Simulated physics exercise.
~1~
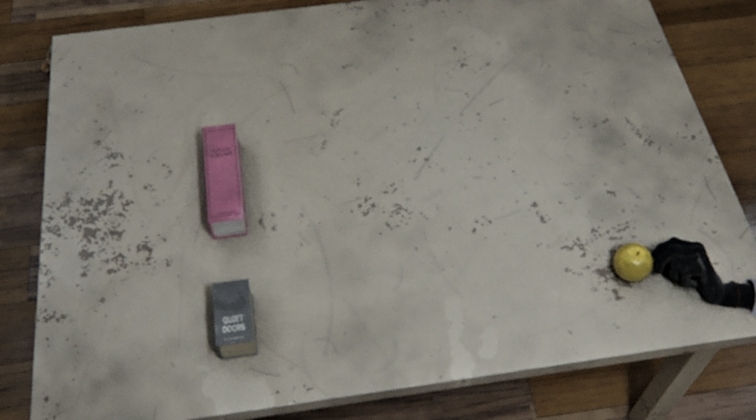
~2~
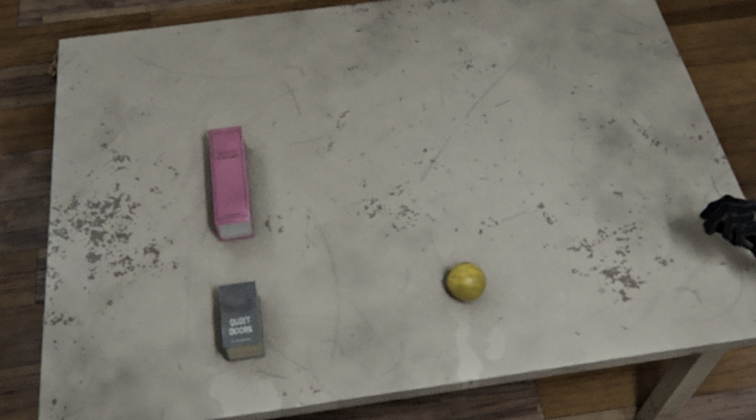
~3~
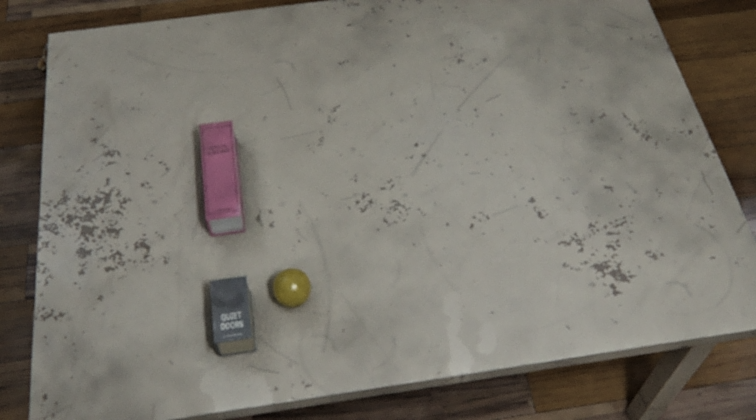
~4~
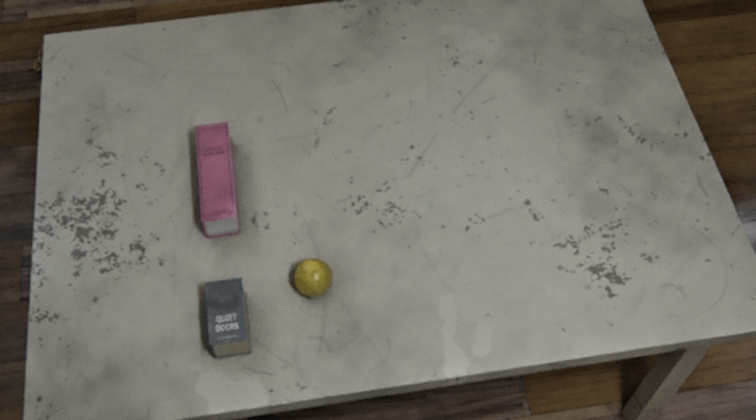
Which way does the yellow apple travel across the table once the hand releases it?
The yellow apple moves to the left, toward the pink and grey blocks.
